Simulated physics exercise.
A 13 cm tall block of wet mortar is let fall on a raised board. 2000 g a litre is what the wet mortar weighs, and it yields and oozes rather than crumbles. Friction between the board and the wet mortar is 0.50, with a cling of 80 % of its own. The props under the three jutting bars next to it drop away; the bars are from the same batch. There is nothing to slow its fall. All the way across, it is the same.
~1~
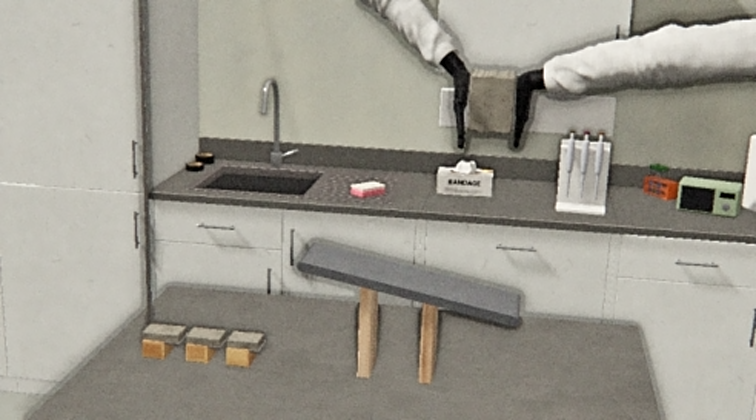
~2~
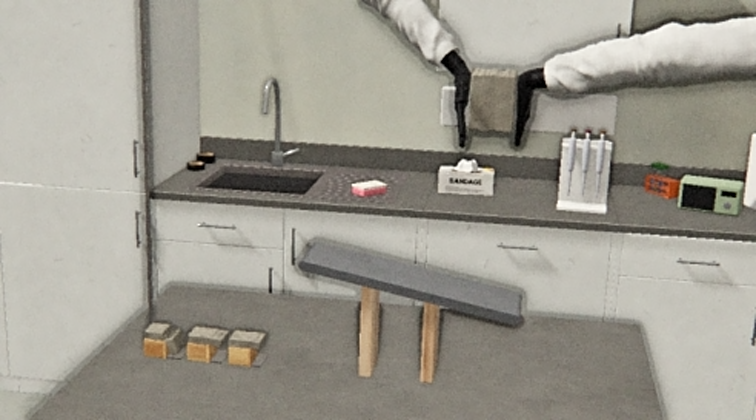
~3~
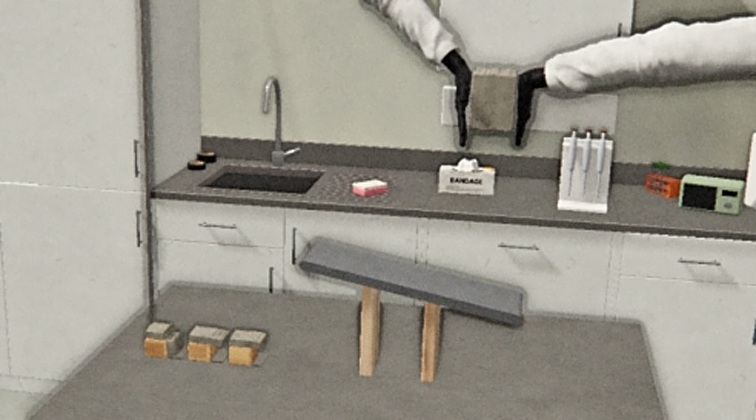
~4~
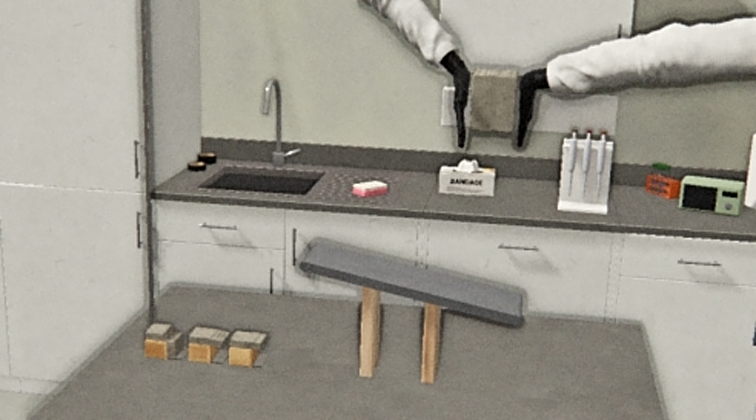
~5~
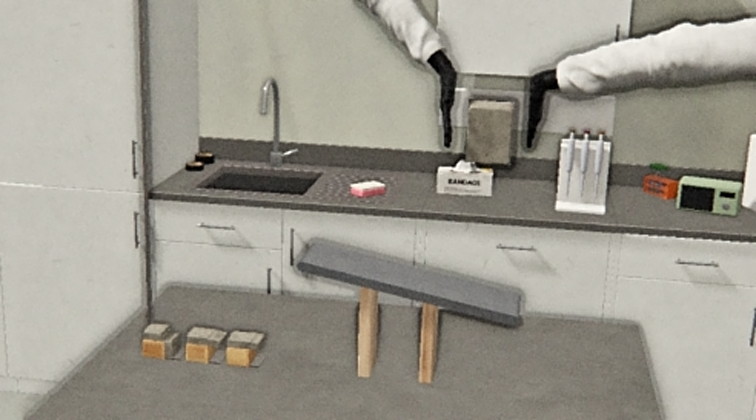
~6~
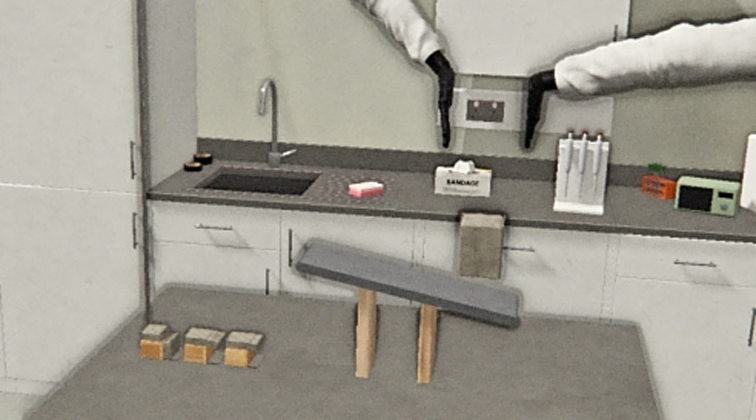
The footage shows two black-gloved hands holding a grey block above a tilted grey board on wooden legs, beside three small blocks on a table; the hands then part, and the block drops toward the board.
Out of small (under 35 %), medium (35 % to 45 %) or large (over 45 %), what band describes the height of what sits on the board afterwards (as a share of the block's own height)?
The band that describes it is large.
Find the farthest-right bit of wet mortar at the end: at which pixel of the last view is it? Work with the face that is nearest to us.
Near (521, 299).
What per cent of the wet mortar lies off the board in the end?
Roughly 18 % ends up off the board.
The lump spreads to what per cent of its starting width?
Around 200 % of the starting width.
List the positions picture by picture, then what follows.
In the first picture, crest of the wet mortar at (507, 77); drop of the bar ends 0, 0, 0 (left to right).
In the second picture, crest of the wet mortar at (508, 76); drop of the bar ends 3.9 cm, 4 mm, 2 mm (left to right).
In the third picture, crest of the wet mortar at (509, 75); drop of the bar ends 4.5 cm, 5 mm, 2 mm (left to right).
In the fourth picture, crest of the wet mortar at (509, 76); drop of the bar ends 4.5 cm, 5 mm, 2 mm (left to right).
In the fifth picture, crest of the wet mortar at (505, 110); drop of the bar ends 4.5 cm, 6 mm, 3 mm (left to right).
In the sixth picture, crest of the wet mortar at (496, 227); drop of the bar ends 4.5 cm, 6 mm, 3 mm (left to right).
Last picture + 0.11 s, it stands 49 % of its first height and none has gone off the board.
Last picture + 0.24 s, it stands 49 % of its first height and none has gone off the board.
Last picture + 0.38 s, it stands 49 % of its first height and none has gone off the board.
Last picture + 0.51 s, it stands 49 % of its first height and 18 % has gone off the board.
Last picture + 0.61 s, it stands 49 % of its first height and 18 % has gone off the board.
